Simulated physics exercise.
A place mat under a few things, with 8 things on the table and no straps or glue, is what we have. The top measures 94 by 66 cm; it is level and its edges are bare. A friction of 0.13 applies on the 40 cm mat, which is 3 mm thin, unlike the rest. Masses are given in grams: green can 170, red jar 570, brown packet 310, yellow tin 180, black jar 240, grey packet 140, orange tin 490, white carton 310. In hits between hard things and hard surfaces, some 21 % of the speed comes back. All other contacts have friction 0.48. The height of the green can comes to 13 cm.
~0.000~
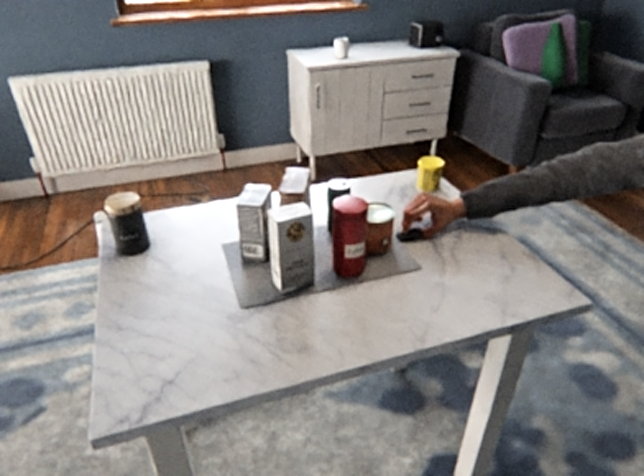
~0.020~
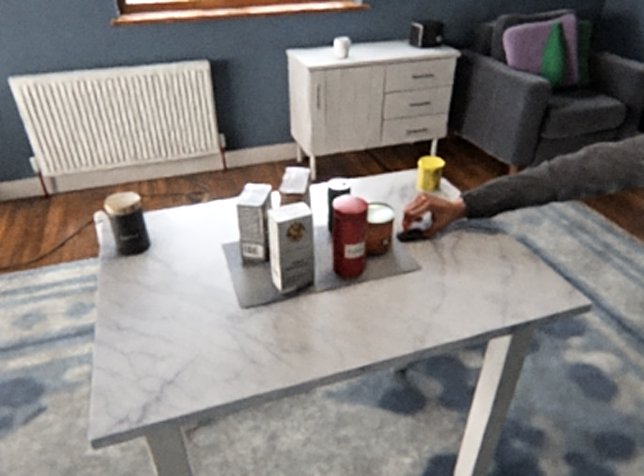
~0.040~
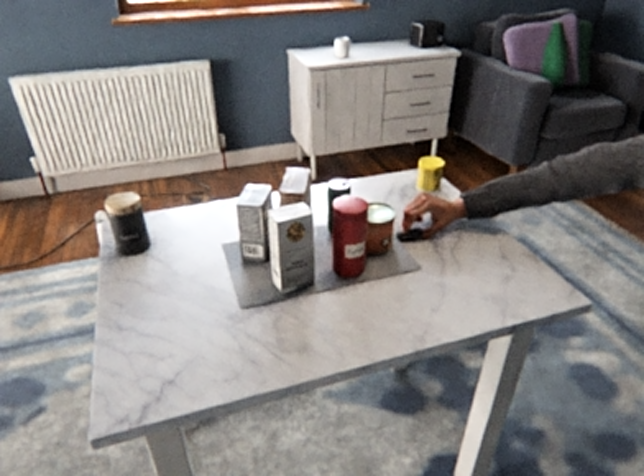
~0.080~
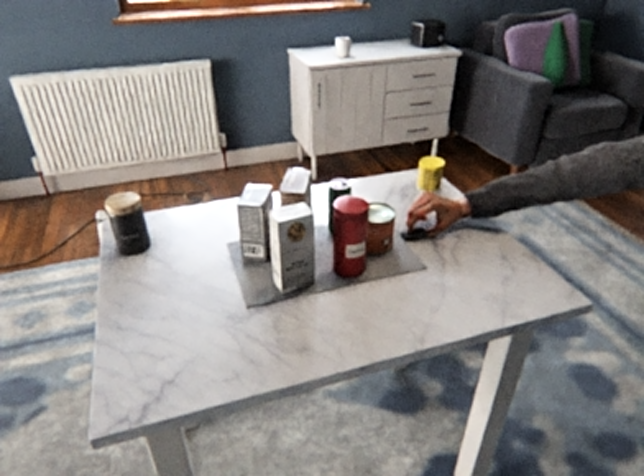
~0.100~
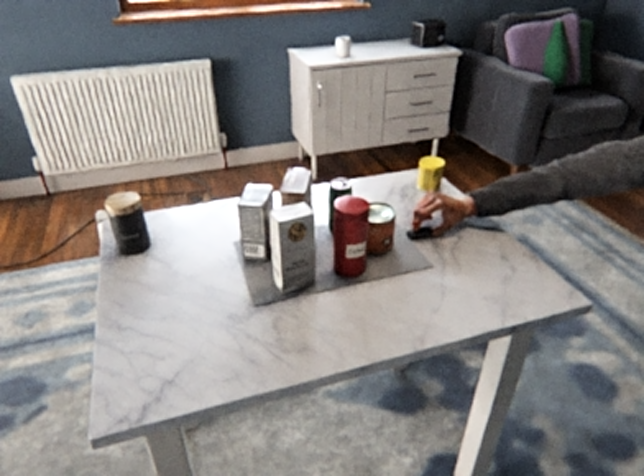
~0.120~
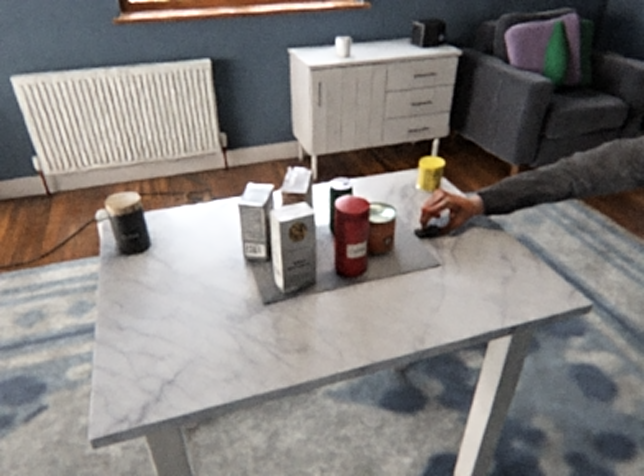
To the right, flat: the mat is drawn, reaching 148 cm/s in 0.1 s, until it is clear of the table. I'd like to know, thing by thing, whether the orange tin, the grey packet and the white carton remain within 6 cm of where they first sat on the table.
Orange tin: It does not; grey packet: It does; white carton: It does.
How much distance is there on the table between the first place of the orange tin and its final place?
About 10 cm.
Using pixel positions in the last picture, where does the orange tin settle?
Around pixel (414, 222).
By 0.22 s, mat pulled 19 cm; white carton 2 cm from its spot near (302, 248); grey packet 2 cm from its spot near (264, 223); orange tin 2 cm from its spot near (383, 226).
By 0.42 s, mat pulled 49 cm; orange tin 9 cm from its spot near (410, 222); white carton 2 cm from its spot near (303, 248); grey packet 2 cm from its spot near (264, 223).
By 0.62 s, mat pulled 78 cm; orange tin 10 cm from its spot near (414, 222); white carton 2 cm from its spot near (303, 248); grey packet 2 cm from its spot near (264, 223).
When it is over (1.6 s), not toppled but over 6 cm from the start, green can and orange tin; the other 6 within 6 cm of the start. End places, in pixels of the last picture, orange tin near (414, 222), grey packet near (264, 223).
